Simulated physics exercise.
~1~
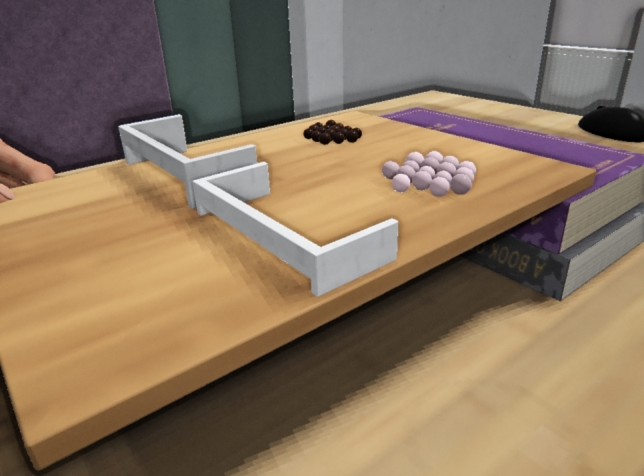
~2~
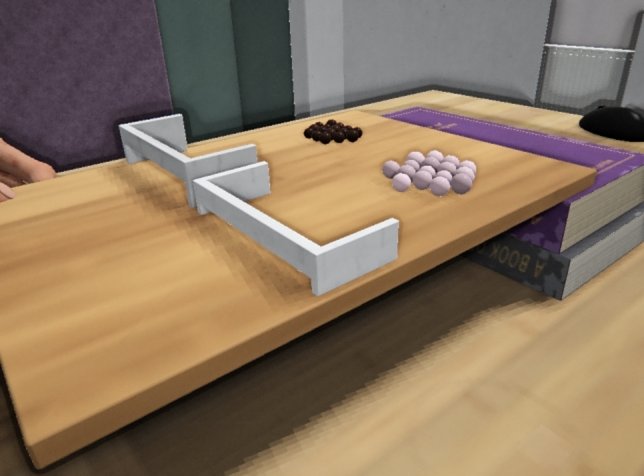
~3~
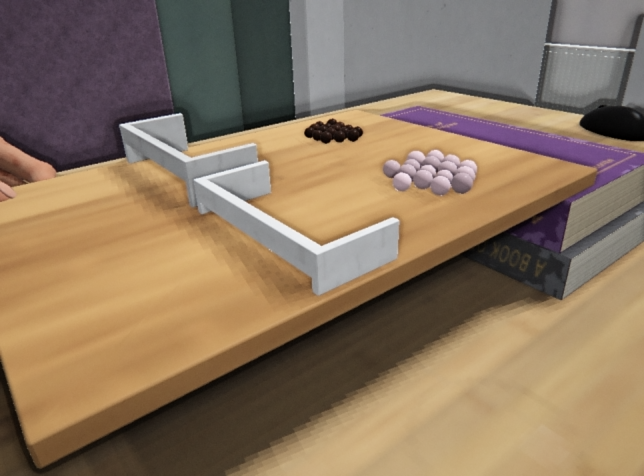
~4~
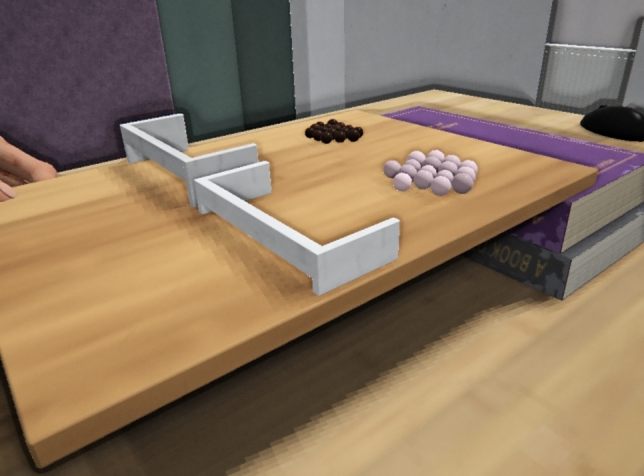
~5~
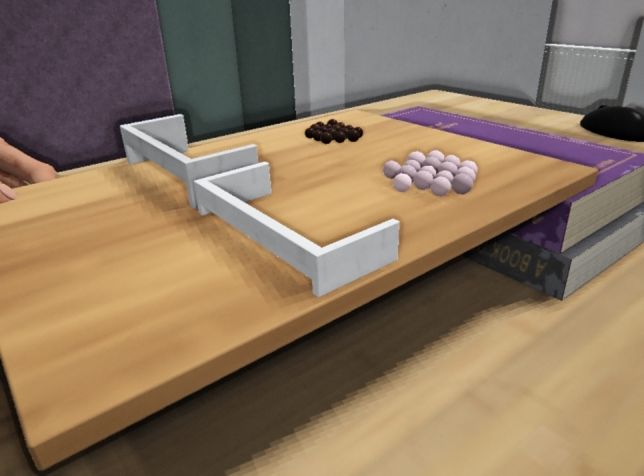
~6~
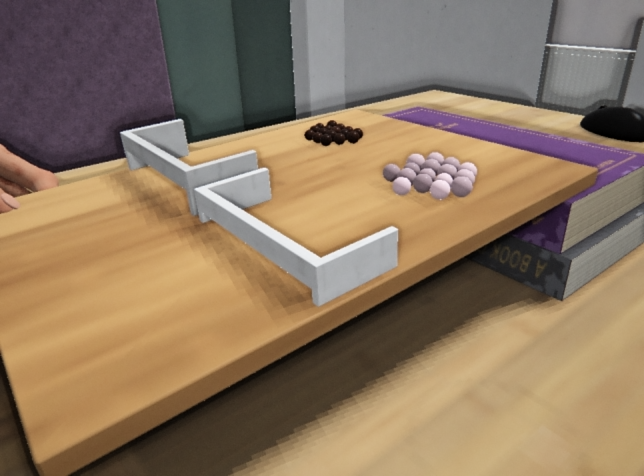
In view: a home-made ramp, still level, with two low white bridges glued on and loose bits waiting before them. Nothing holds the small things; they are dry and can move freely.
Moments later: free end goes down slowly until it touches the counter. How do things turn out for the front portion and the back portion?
Front portion - is stopped; back portion - makes it through.
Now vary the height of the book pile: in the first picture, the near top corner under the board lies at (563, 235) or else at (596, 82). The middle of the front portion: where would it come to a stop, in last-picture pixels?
One: (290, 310). Two: (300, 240).
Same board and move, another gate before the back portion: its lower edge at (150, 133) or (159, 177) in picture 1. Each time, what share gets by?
Try one: 100 %, try two: 0 %.
Then, 0.30 s after the last picture, board sloping at 8°; front portion on its way down; back portion on its way down.
Then, 0.62 s after the last picture, board sloping at 13°; front portion has reached its gate; back portion on its way down.
Then, 1.00 s after the last picture, board resting at 14°; front portion has reached its gate; back portion all past its gate.
At rest, board resting at 14°; front portion gathered behind its gate; back portion all past its gate.
